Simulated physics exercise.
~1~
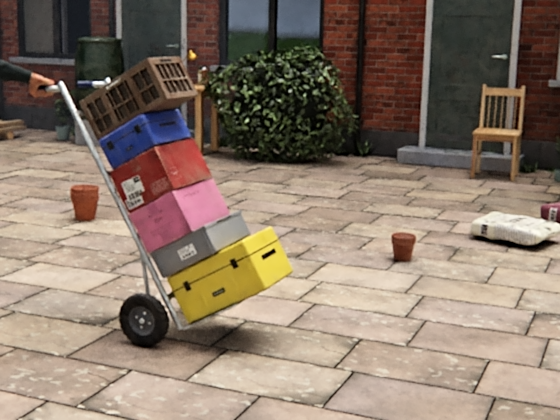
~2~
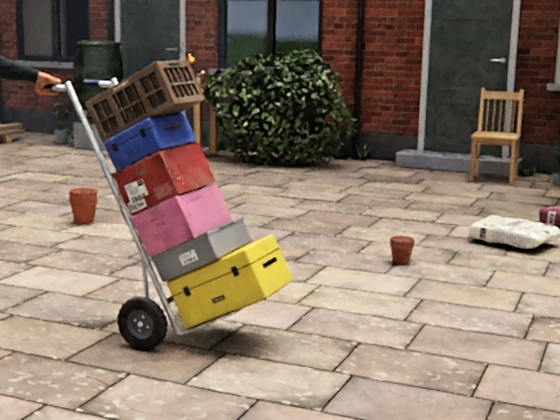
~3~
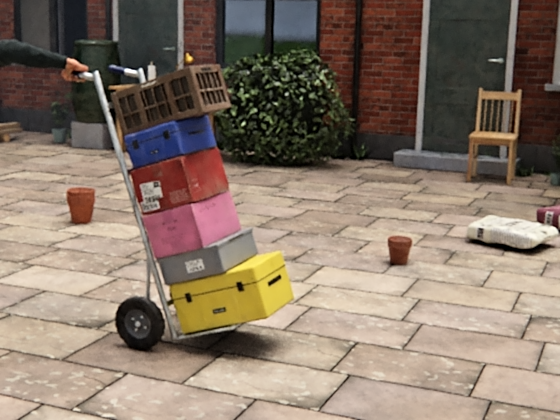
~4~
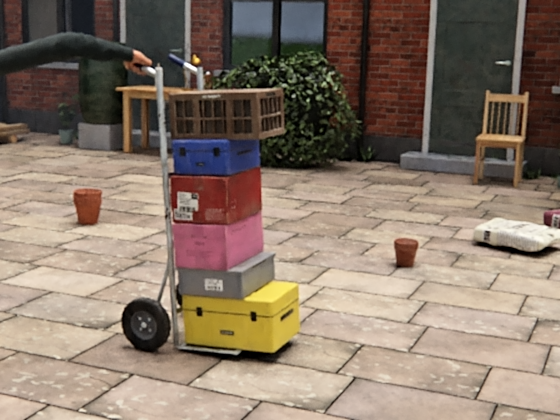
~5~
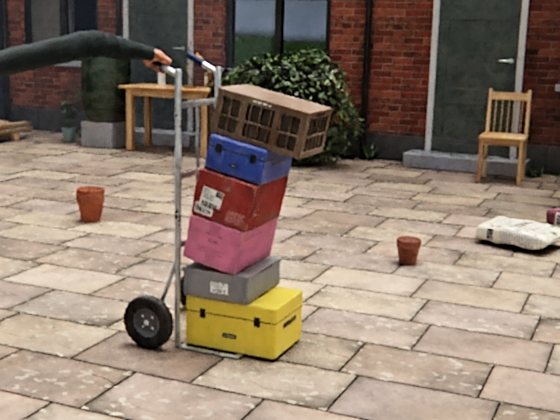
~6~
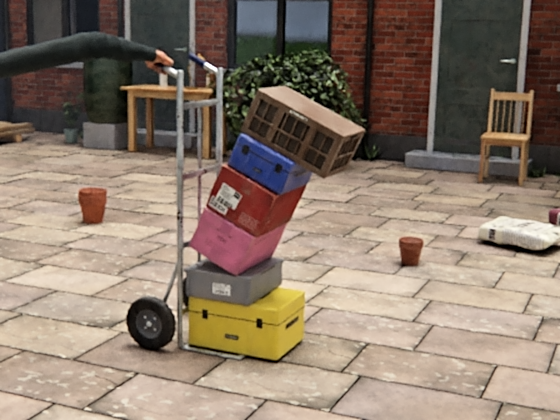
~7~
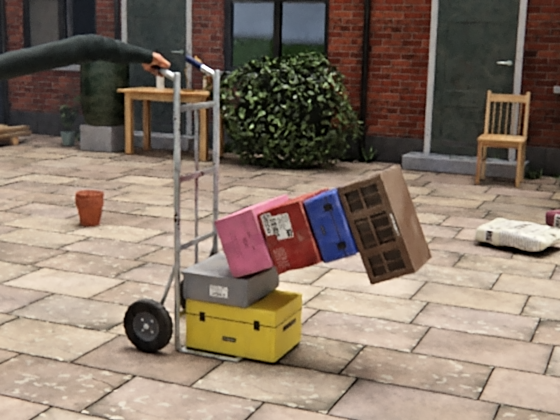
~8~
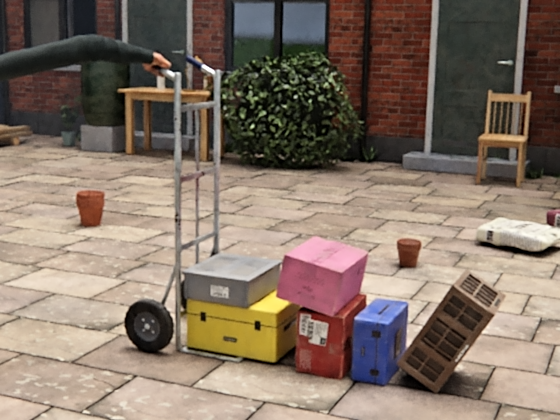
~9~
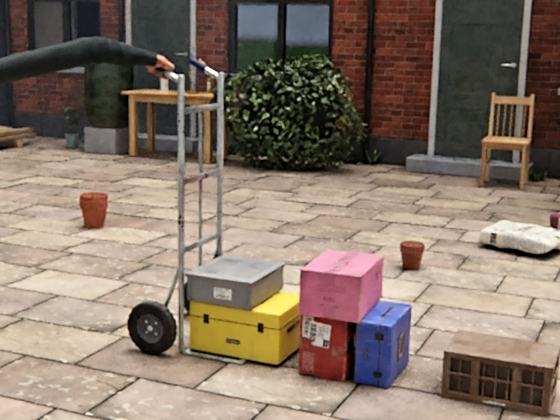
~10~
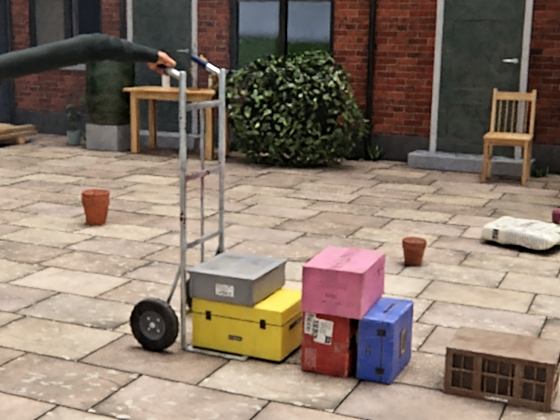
Stack of coloured boxes toppling right off a hand truck as an arm tips it upright, leaving yellow and grey ones aboard.
